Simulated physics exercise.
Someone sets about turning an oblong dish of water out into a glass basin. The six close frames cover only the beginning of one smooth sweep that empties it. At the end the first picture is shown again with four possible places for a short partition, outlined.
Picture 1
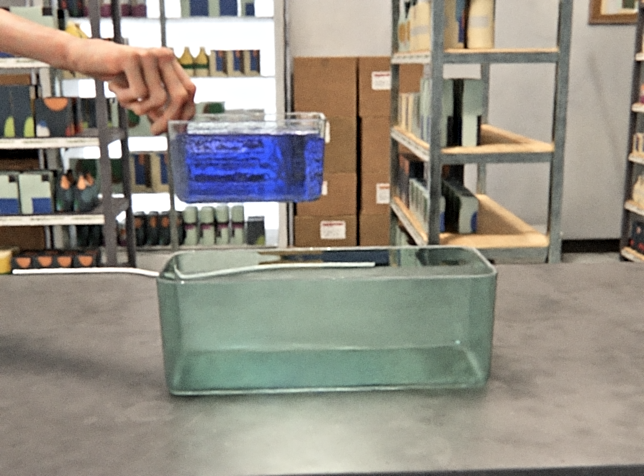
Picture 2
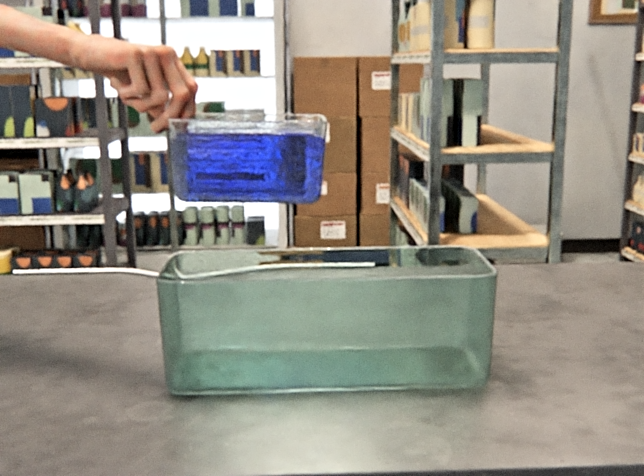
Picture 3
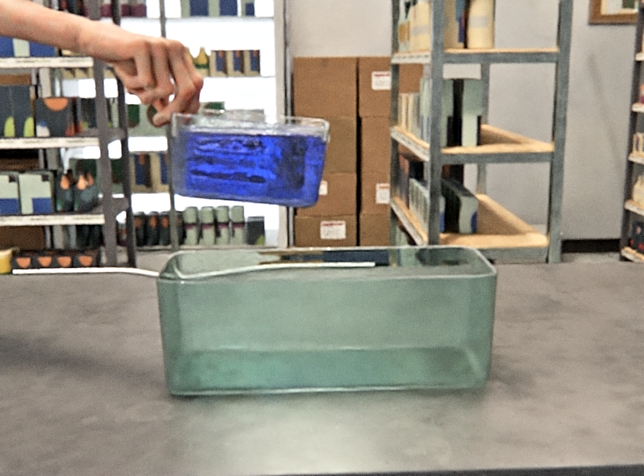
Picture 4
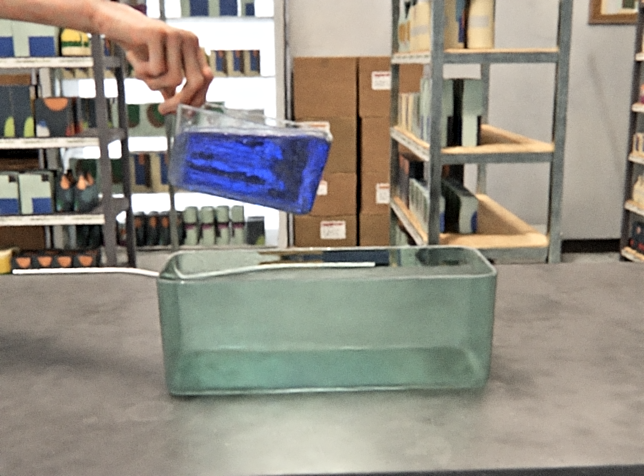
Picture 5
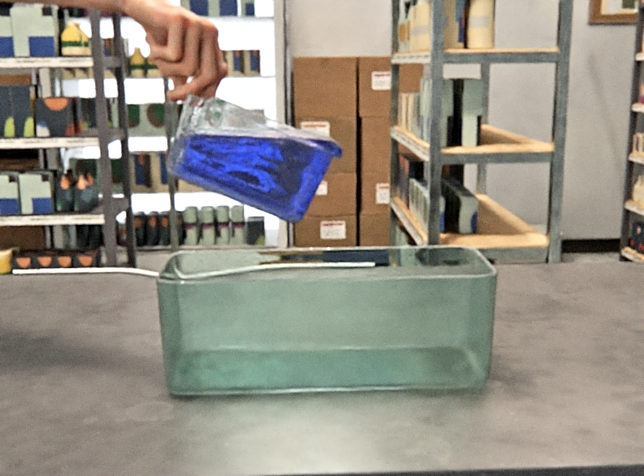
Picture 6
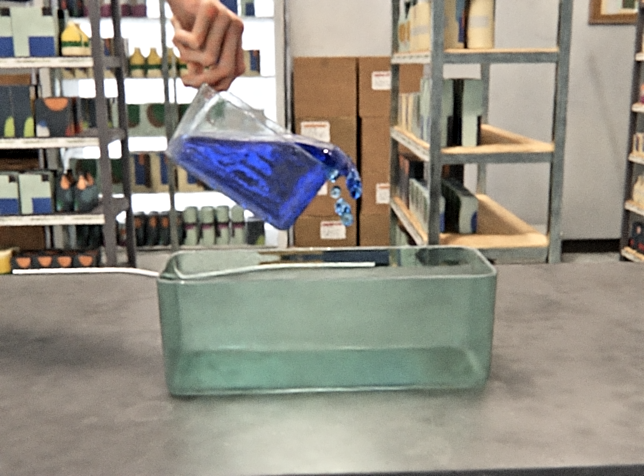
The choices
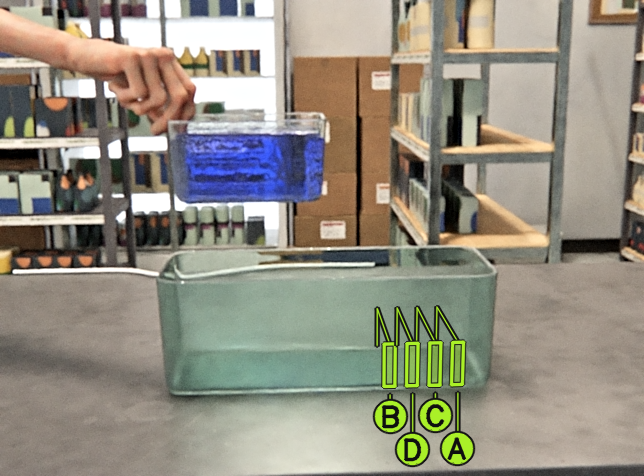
In a shop with stocked shelves, a hand tilting a clear dish rightward above a glass basin, blue water starting over its lip.
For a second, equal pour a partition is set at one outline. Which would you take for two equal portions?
B beats the others.
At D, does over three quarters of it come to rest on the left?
No.
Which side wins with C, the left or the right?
The left side.
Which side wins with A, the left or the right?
The left one.
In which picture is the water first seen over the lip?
In picture 5.
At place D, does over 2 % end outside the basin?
Yes.
In lime, A at (457, 392); B at (390, 394); C at (435, 393); D at (412, 393).
Choosing A, about 84 % ends left of the wall and 9 % right of it; 7 % is lost outside.
Choosing B, about 47 % ends left of the wall and 47 % right of it; 7 % is lost outside.
Choosing C, about 84 % ends left of the wall and 8 % right of it; 9 % is lost outside.
Choosing D, about 63 % ends left of the wall and 28 % right of it; 9 % is lost outside.
